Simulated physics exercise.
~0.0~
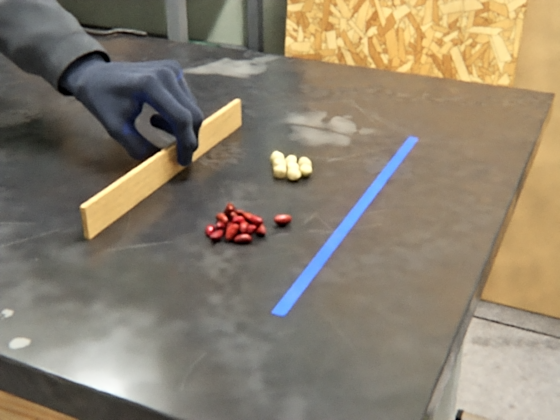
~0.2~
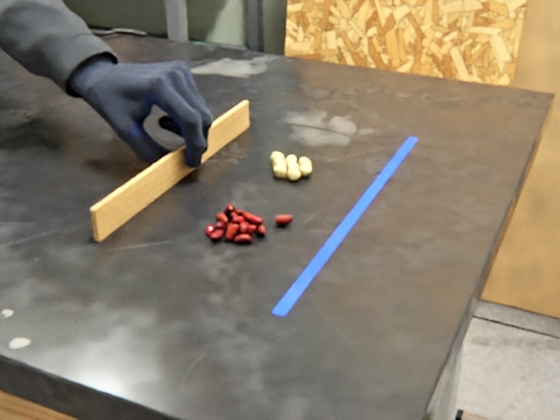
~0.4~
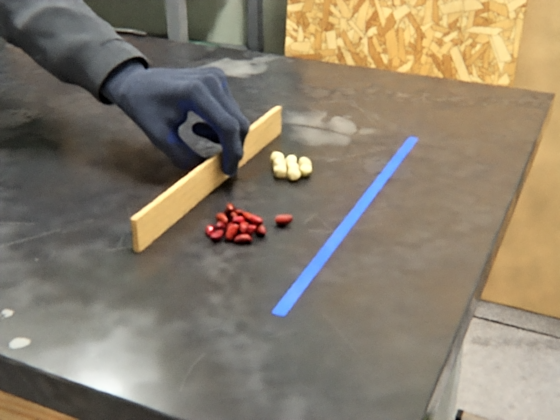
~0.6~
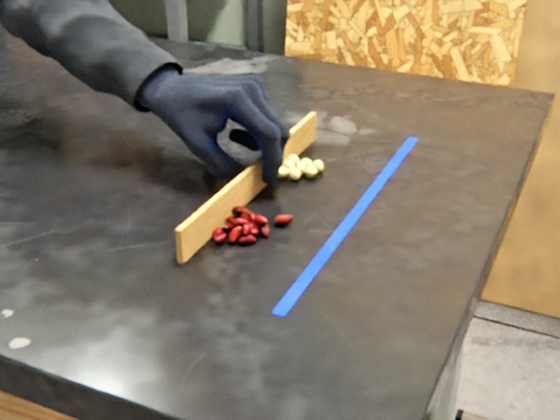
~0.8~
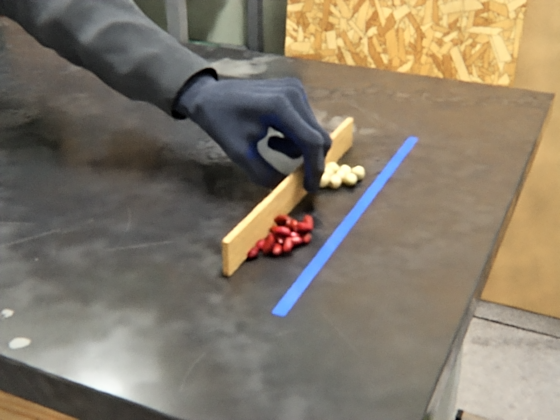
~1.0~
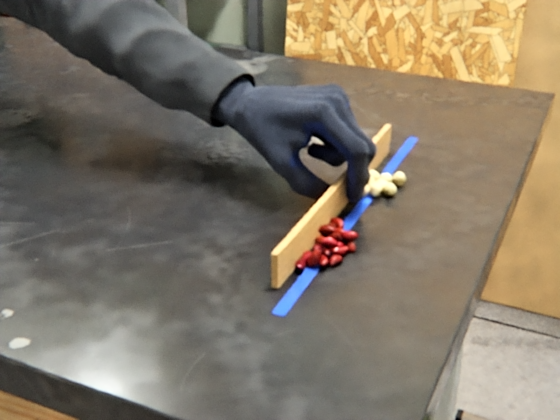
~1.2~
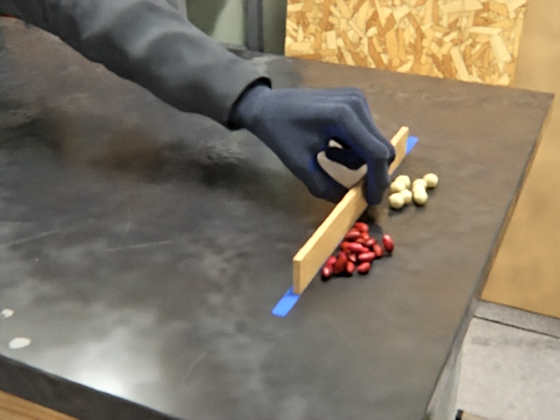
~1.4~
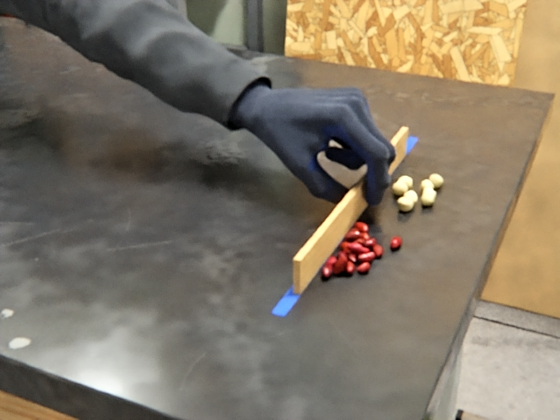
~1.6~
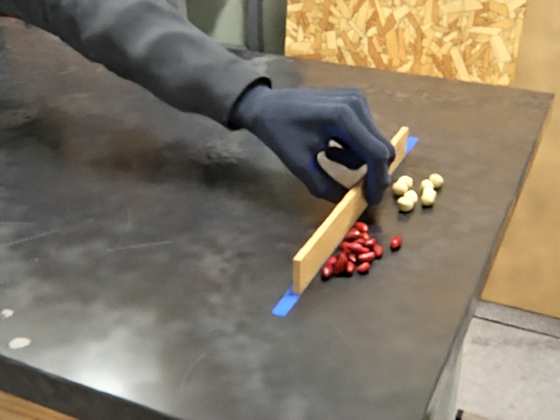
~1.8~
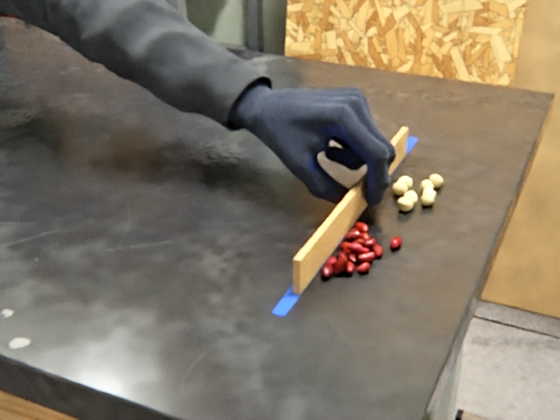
On a dark tabletop, a gloved hand slid an upright strip of wood to the right, pushing a pile of red beans and a few pale ones past a line of blue tape, then stopped at the tape with everything still on the table.
